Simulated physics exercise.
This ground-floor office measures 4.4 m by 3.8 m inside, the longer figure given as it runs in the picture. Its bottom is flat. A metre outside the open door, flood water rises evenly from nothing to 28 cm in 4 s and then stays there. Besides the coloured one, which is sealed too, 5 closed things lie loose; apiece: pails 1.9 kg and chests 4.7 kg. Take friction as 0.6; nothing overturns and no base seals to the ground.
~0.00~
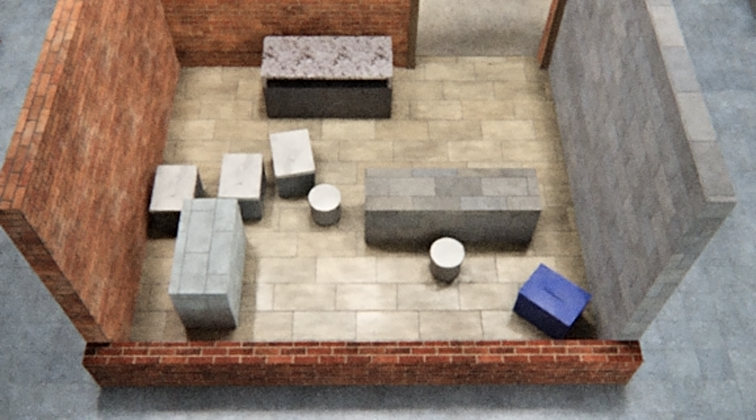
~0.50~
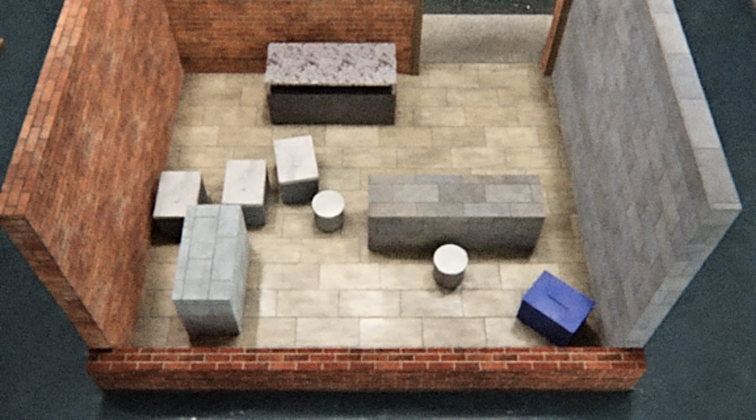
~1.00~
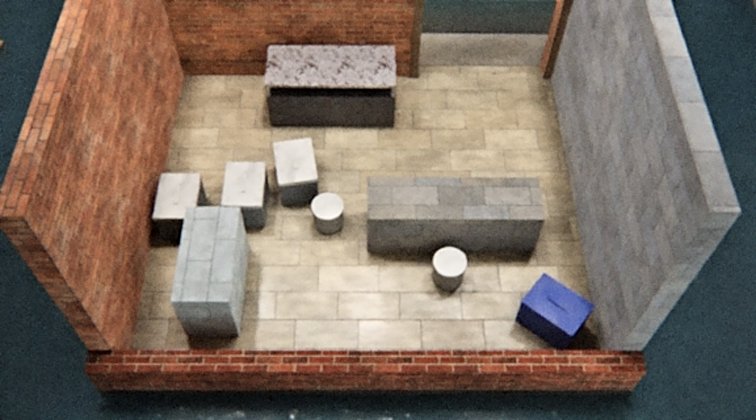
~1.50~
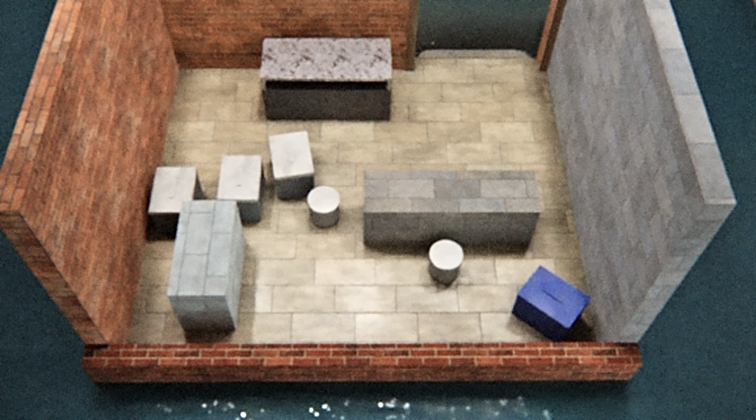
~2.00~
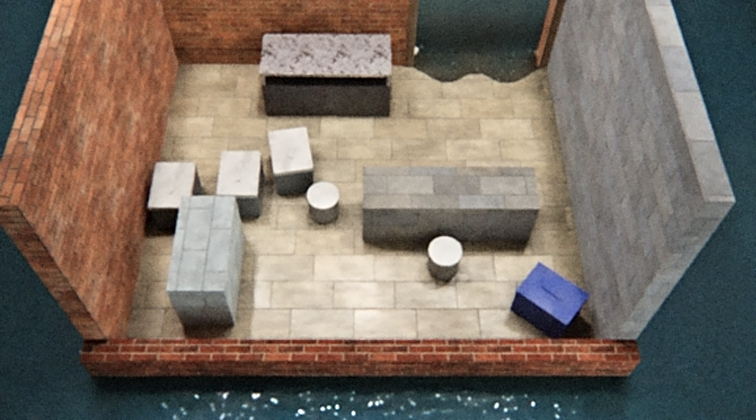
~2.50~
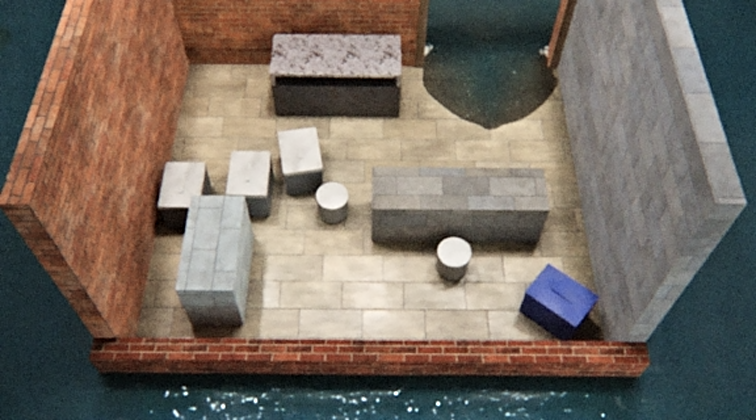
In a brick-and-stone-walled room seen from above, pale boxes, pails and a blue chest stay in place on the tiled floor as dark water surrounds the walls, then enters through the open doorway and spreads just inside.
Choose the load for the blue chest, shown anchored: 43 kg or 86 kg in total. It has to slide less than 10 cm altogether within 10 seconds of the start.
For it, only the higher weight holds it.
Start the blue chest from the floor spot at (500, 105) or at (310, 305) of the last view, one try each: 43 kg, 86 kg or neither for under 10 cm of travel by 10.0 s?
In turn: It takes the larger; either load holds.
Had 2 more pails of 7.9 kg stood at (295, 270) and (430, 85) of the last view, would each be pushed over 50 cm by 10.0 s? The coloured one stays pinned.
In turn: More, short of it.
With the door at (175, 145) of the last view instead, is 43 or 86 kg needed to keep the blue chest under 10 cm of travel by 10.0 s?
Then only the higher weight holds it.
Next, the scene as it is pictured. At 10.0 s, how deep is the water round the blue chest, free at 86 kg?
About 11 cm.
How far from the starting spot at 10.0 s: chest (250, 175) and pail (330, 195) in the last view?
In that order: 50 cm, 200 cm.
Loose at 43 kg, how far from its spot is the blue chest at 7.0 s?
Roughly 60 cm.
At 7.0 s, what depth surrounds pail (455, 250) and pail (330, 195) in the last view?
Roughly 4 and 9 cm.
After 3.5 s the blue chest would be 0 cm from its start with 43 kg and 0 cm from its start with 86 kg; 0 cm of water round it then.
After 4.5 s the blue chest would be 0 cm from its start with 43 kg and 0 cm from its start with 86 kg; 3 cm of water round it then.
After 7.0 s the blue chest would be 69 cm from its start with 43 kg and 0 cm from its start with 86 kg; 11 cm of water round it then.
After 10.0 s the blue chest would be 103 cm from its start with 43 kg and 0 cm from its start with 86 kg; 11 cm of water round it then.
